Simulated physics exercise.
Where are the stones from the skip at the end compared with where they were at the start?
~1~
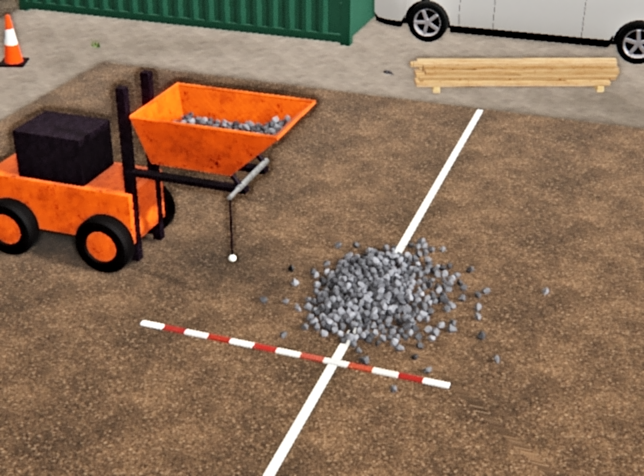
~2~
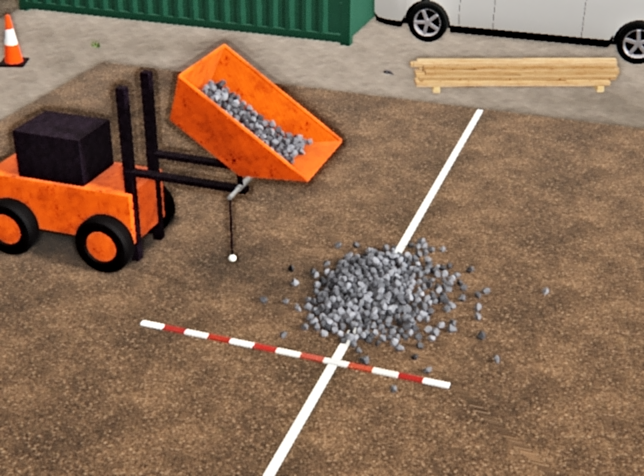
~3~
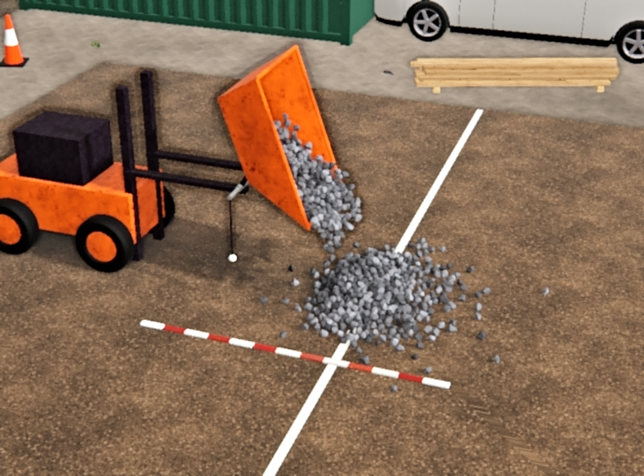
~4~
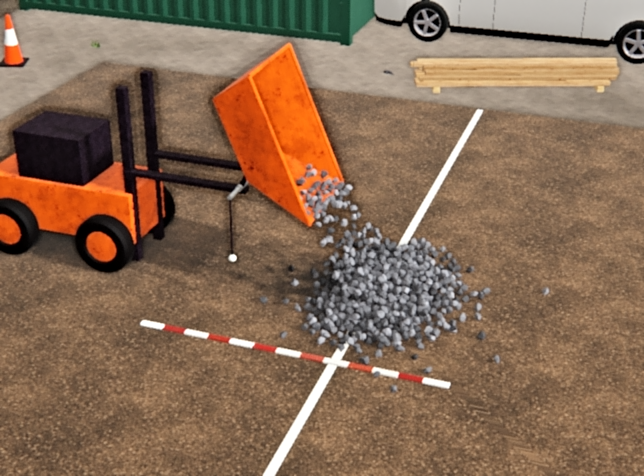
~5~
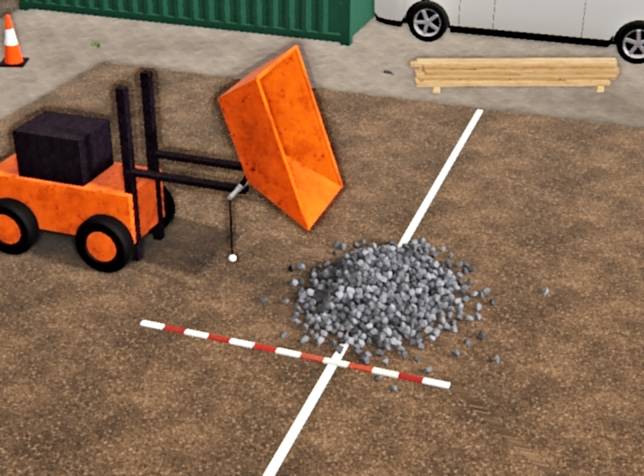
At the start they sit up in the raised orange skip. By the end they are lower and further right, lying on the ground as part of the grey pile across the white line.
